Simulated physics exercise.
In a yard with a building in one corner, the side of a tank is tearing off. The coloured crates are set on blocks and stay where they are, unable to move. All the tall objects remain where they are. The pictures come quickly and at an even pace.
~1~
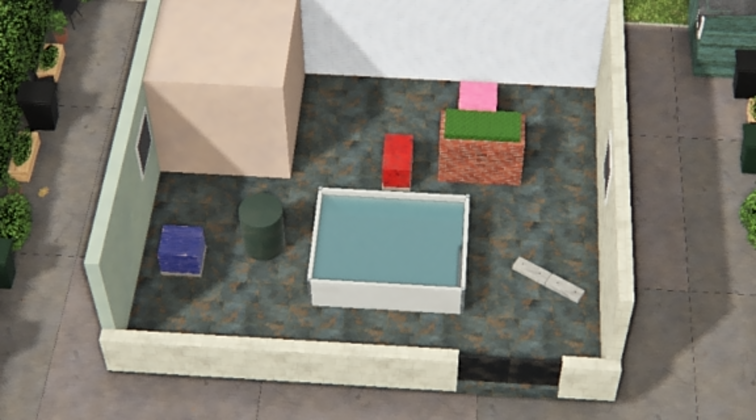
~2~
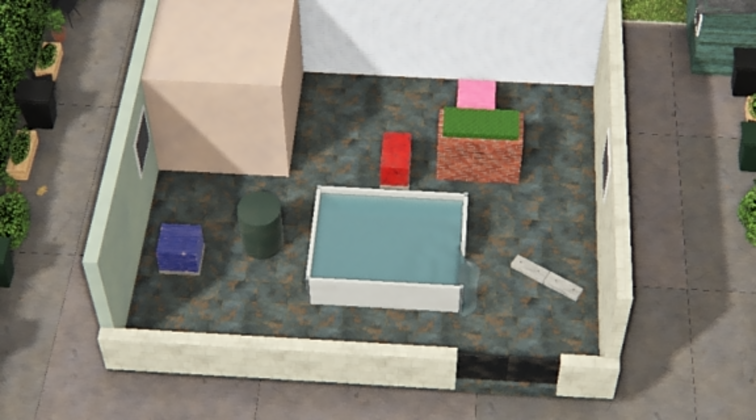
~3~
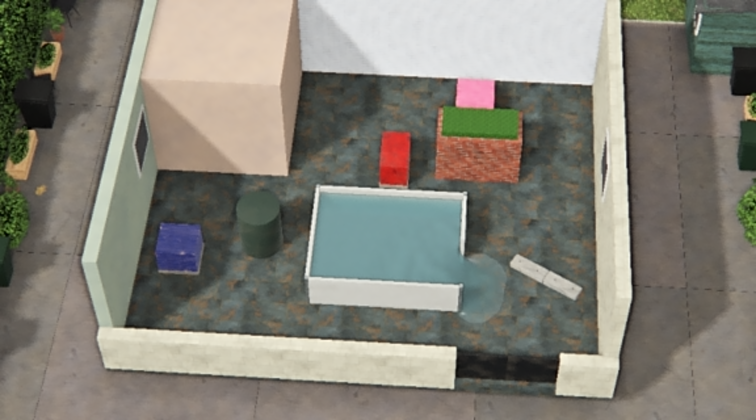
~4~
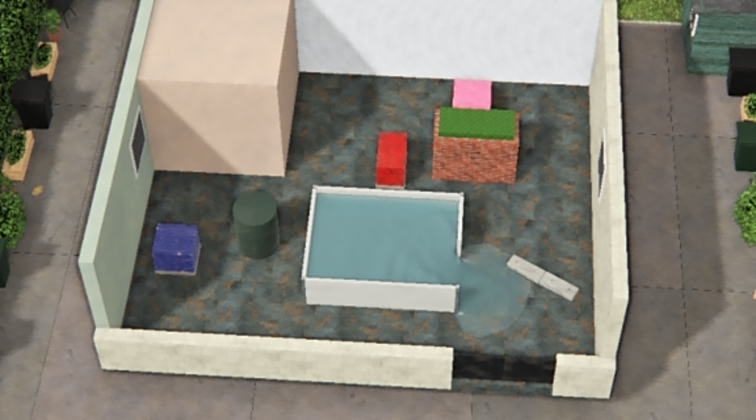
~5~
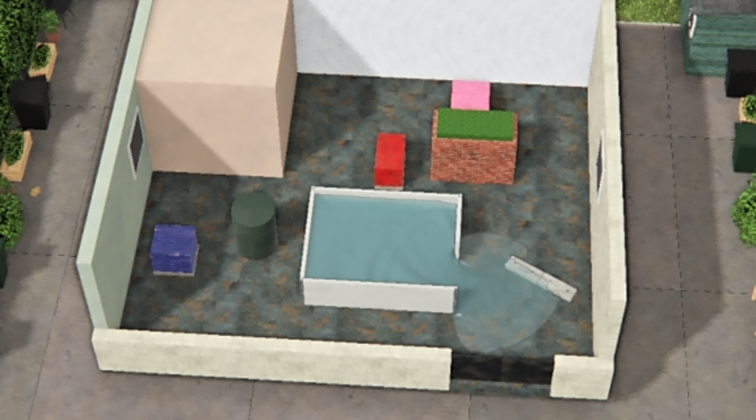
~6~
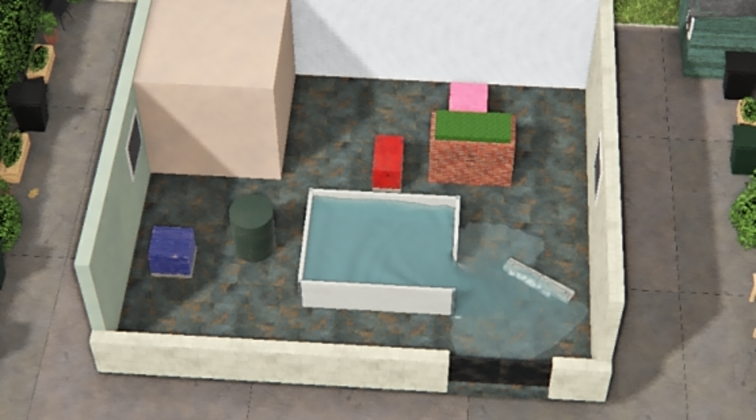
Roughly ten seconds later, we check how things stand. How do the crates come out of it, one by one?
My prediction: The pink crate has too short a plinth. The red crate has a tall enough plinth. The blue crate has too short a plinth.
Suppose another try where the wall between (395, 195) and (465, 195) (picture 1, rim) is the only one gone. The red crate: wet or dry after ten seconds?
Red: Flooded.
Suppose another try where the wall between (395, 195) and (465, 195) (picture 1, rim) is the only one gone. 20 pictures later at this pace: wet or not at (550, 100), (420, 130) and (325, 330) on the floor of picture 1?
Drenched; drenched; spared.
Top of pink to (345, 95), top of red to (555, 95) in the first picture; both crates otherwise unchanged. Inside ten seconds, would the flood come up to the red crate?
Outcome for the red crate: It gets reached.
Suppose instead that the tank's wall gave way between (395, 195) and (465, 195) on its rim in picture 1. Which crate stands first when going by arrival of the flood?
Answer: The red crate.
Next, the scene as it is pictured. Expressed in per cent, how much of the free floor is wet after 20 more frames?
Close to 35 percent, by my reckoning.
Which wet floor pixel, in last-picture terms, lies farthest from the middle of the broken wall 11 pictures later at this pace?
Point: (584, 163) in the last picture's pixels.
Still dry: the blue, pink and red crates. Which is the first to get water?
The pink one it is.
A moment on, water covers 20 % of the floor; the pink crate not reached, the red crate not reached, the blue crate not reached.
Next, water covers 20 % of the floor; the pink crate not reached, the red crate not reached, the blue crate not reached.
Then, water covers 35 % of the floor; the pink crate not reached, the red crate not reached, the blue crate not reached.
Later, water covers 65 % of the floor; the pink crate water round its plinth, the red crate water round its plinth, the blue crate water round its plinth.
In the end, water covers 95 % of the floor; the pink crate was topped, the red crate stayed above the water, the blue crate was topped.
